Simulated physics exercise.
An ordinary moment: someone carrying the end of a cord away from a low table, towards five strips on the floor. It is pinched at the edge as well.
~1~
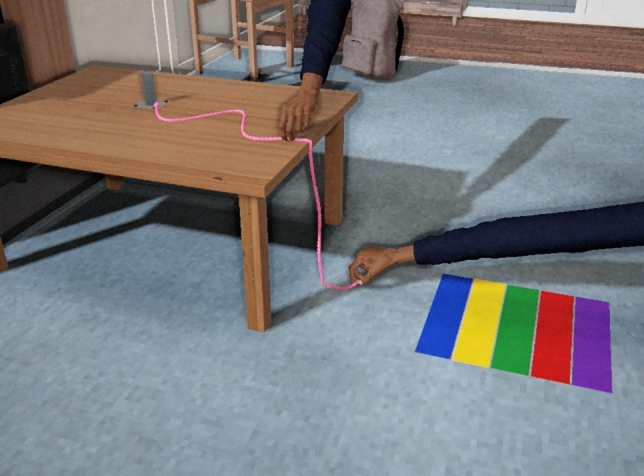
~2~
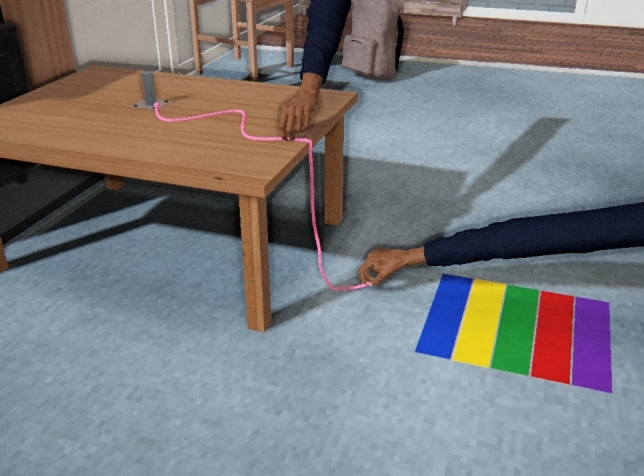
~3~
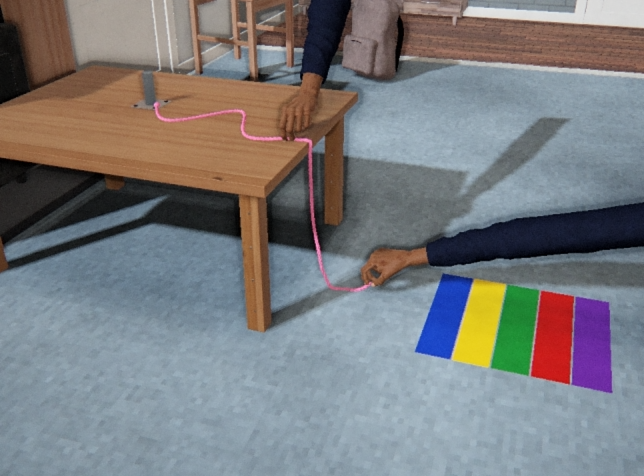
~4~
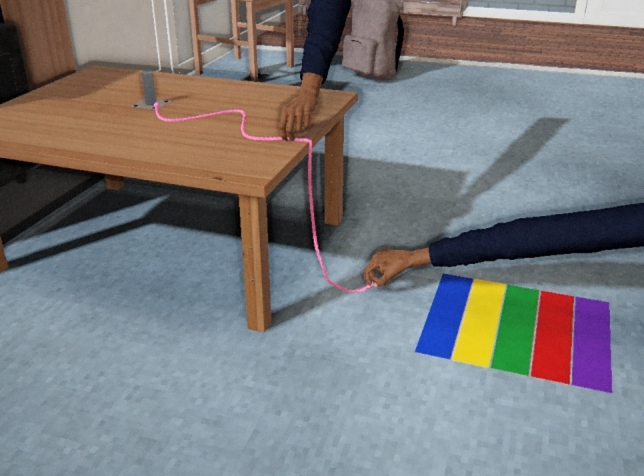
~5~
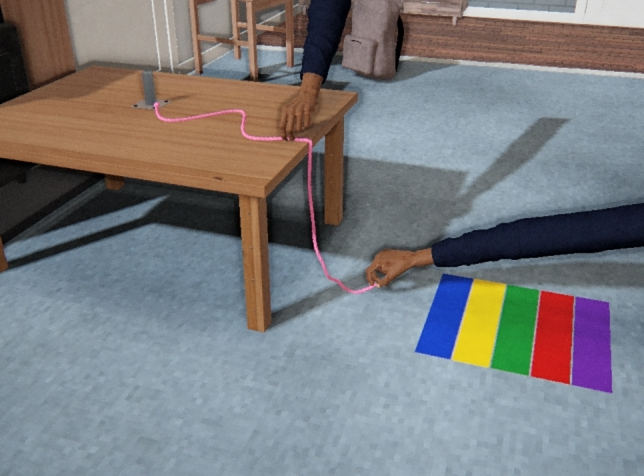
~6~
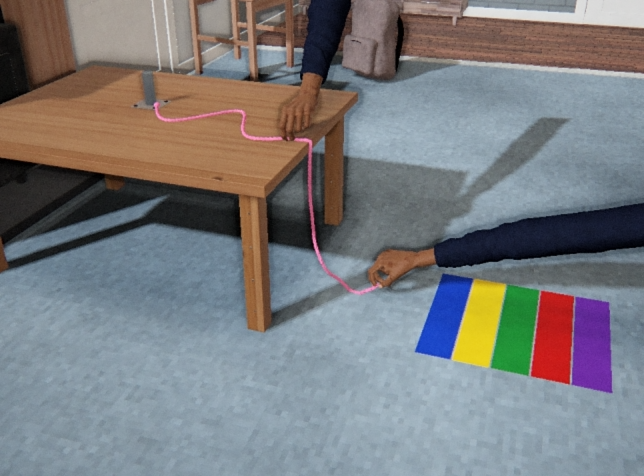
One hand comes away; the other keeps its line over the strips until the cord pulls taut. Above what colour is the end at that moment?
It gets as far as the red strip.
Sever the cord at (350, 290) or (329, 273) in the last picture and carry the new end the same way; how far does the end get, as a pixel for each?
The places are (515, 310) and (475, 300).
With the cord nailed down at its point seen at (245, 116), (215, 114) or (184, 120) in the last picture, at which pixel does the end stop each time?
The places are (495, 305), (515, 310) and (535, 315).
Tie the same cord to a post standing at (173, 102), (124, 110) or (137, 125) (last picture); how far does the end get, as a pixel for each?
Try by try, around (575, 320), (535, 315) and (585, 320).
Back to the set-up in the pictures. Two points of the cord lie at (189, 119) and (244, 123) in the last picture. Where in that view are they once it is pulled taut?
At (217, 116), then (295, 131).
Early on, end near (480, 303); over yellow.
Midway, end near (528, 312); over green.
At the end of the slack, end near (559, 318); over red. The red one.
